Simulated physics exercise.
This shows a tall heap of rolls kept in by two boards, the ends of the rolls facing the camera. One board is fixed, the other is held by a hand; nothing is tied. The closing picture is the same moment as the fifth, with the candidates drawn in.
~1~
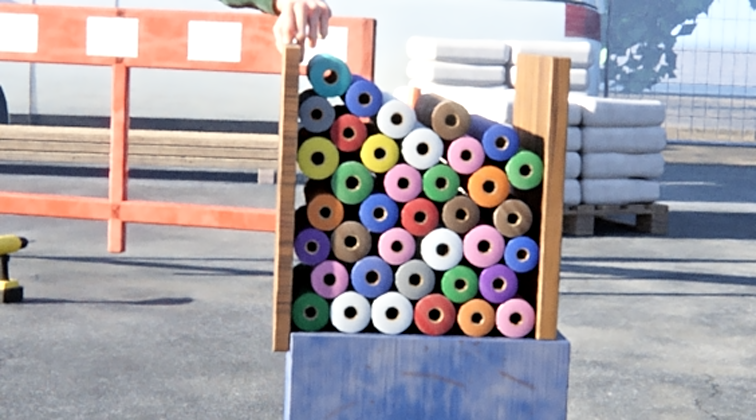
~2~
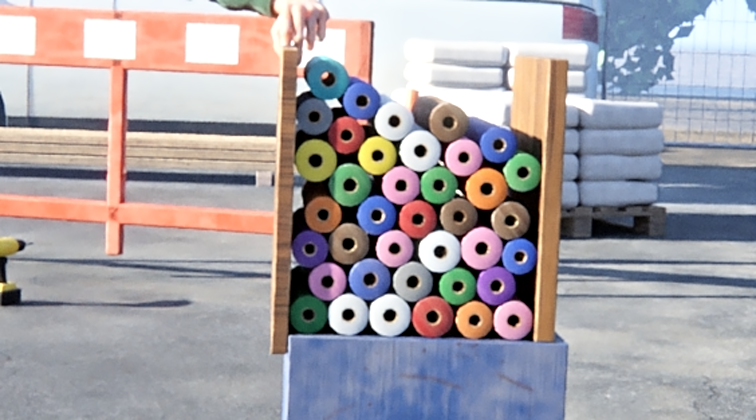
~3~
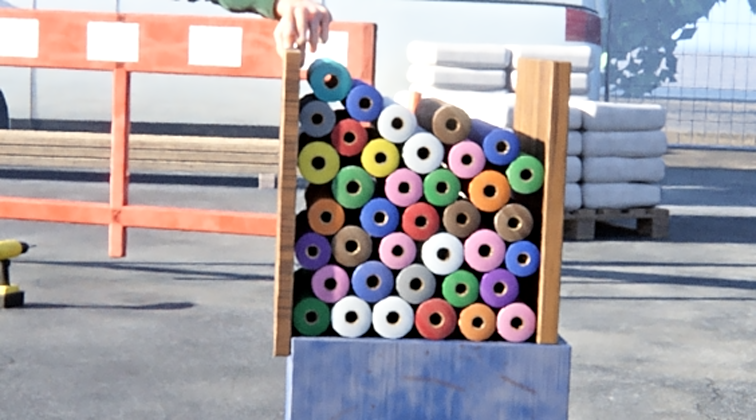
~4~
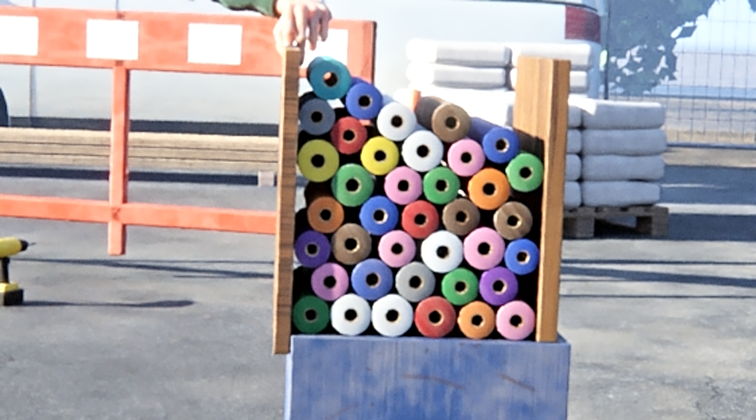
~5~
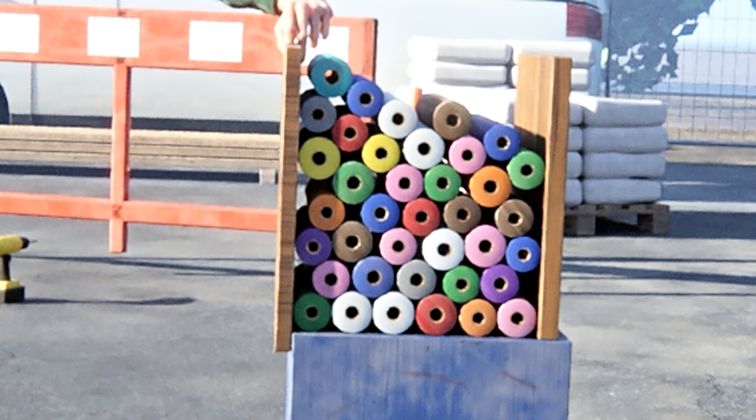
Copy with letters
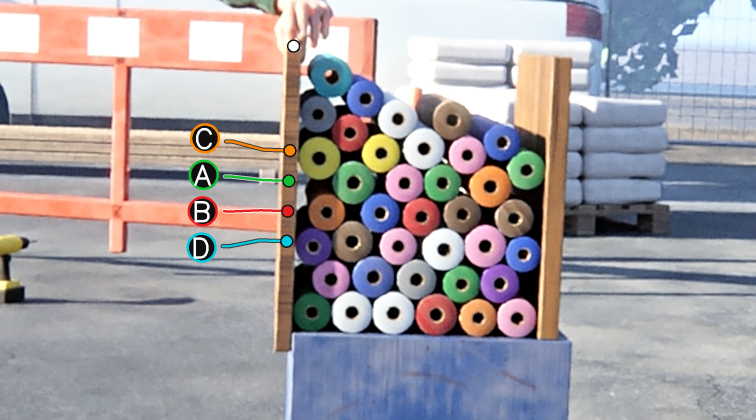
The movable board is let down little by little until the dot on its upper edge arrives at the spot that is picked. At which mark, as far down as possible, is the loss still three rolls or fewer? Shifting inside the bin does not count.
Slide it to A.
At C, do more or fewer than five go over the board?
At C, fewer than five.
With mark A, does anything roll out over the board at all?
Yes, at A.
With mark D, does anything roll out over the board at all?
At D: Yes.
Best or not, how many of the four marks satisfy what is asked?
The number is two.
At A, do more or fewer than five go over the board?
Fewer than five.
On the marked copy, A at (289, 181); B at (288, 211); C at (290, 151); D at (287, 241); the white dot at (294, 46).
With A. Early on, top of the board (300, 107).
Further on, top of the board (298, 176).
At the end, top of the board (297, 181), two out over the board.
As for the rest, B more than three out over the board; C none out over the board; D more than three out over the board.
